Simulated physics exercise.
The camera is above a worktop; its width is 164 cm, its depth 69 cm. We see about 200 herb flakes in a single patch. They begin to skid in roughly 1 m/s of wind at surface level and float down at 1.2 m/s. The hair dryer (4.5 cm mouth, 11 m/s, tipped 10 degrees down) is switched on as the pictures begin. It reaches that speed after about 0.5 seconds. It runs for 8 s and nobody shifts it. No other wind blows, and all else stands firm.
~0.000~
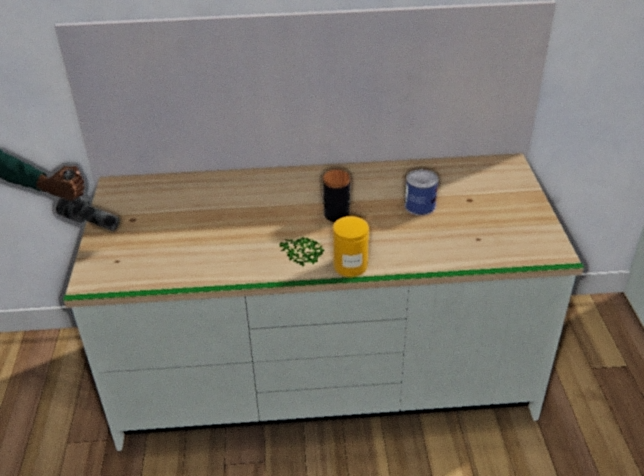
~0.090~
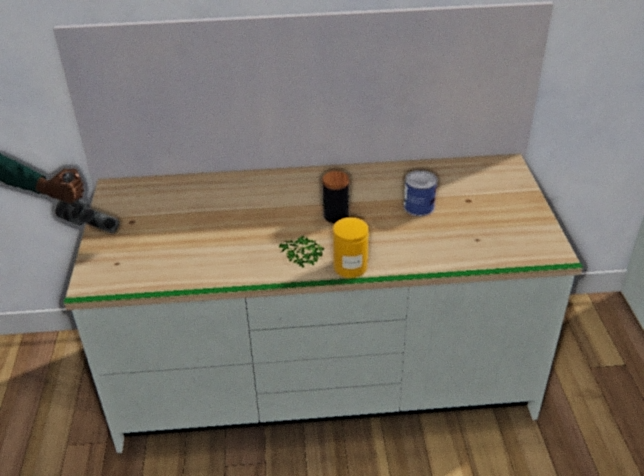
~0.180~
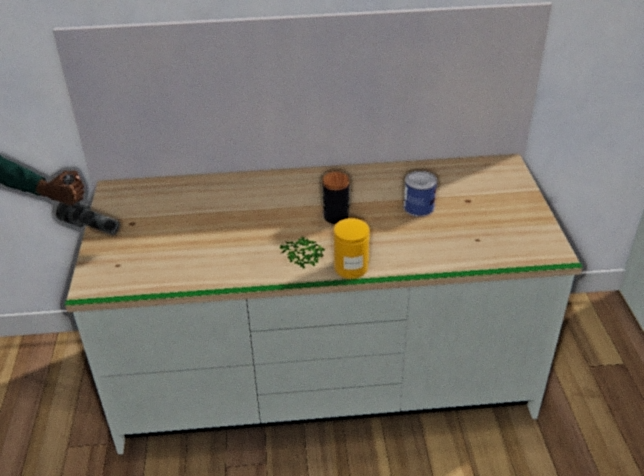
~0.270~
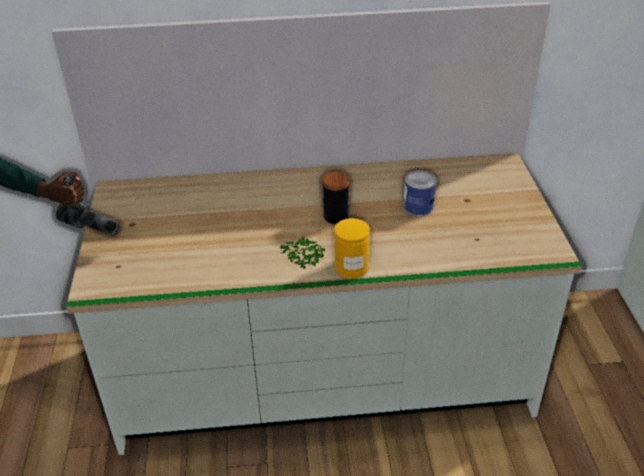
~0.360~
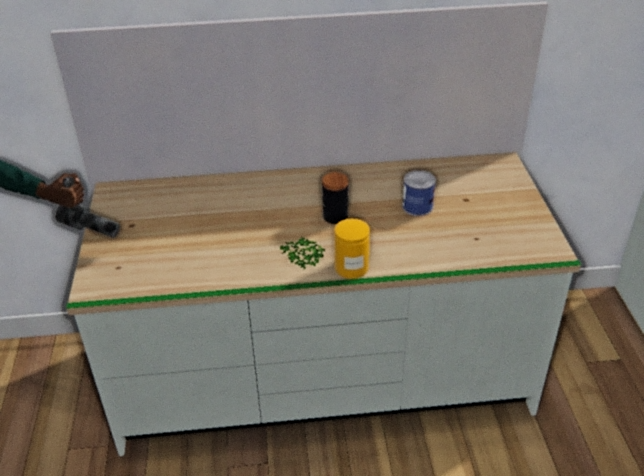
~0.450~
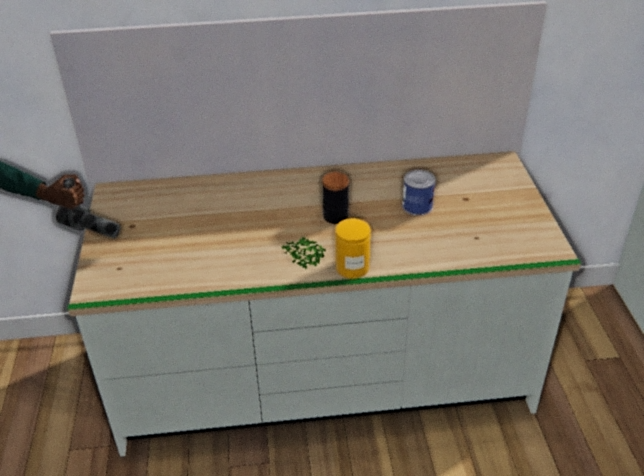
The green herb flakes lie still beside the yellow jar as a hand holds a hair dryer.
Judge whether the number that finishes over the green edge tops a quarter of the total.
Odds are the amount swept past that edge ends up not above a quarter.
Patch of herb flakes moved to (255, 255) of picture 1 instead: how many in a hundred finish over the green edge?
Share at the end: About 10 %.
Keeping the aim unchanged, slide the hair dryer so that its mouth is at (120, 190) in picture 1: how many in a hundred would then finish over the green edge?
About 70 %.
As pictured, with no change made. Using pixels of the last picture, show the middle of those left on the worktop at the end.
(500, 219).
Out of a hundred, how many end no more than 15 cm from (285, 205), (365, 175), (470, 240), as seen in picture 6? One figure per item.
First spot near 0 %, second near 0 %, third near 15 %.
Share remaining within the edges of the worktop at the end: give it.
Near 40 %.
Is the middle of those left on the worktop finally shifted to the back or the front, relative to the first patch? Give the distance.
To the back, by about 10 cm.
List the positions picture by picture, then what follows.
In the first frame, the middle of the herb flakes is near (303, 251), none has stirred yet and the mouth of the hair dryer is at (116, 224).
In the second frame, the middle of the herb flakes is near (303, 252), none has stirred yet and the green edge is centred on (328, 286).
In the third frame, the middle of the herb flakes is near (304, 253), none has stirred yet, the top of a jar is at (352, 229) and the top of a jar is at (336, 179).
In the fourth frame, the middle of the herb flakes is near (304, 253) and none has stirred yet.
In the fifth frame, the middle of the herb flakes is near (304, 253) and none has stirred yet.
In the sixth frame, the middle of the herb flakes is near (305, 253) and none has stirred yet.
After 1.6 s the count stands so, 0 % are over the green edge; the middle of those still in play is near (443, 233).
After 2.6 s the count stands so, 0 % are over the green edge; the middle of those still in play is near (486, 228).
After 4.4 s the count stands so, 0 % are over the green edge; the middle of those still in play is near (501, 224).
After 8.0 s, at the end, 0 % are over the green edge; the middle of those still in play is near (500, 219).
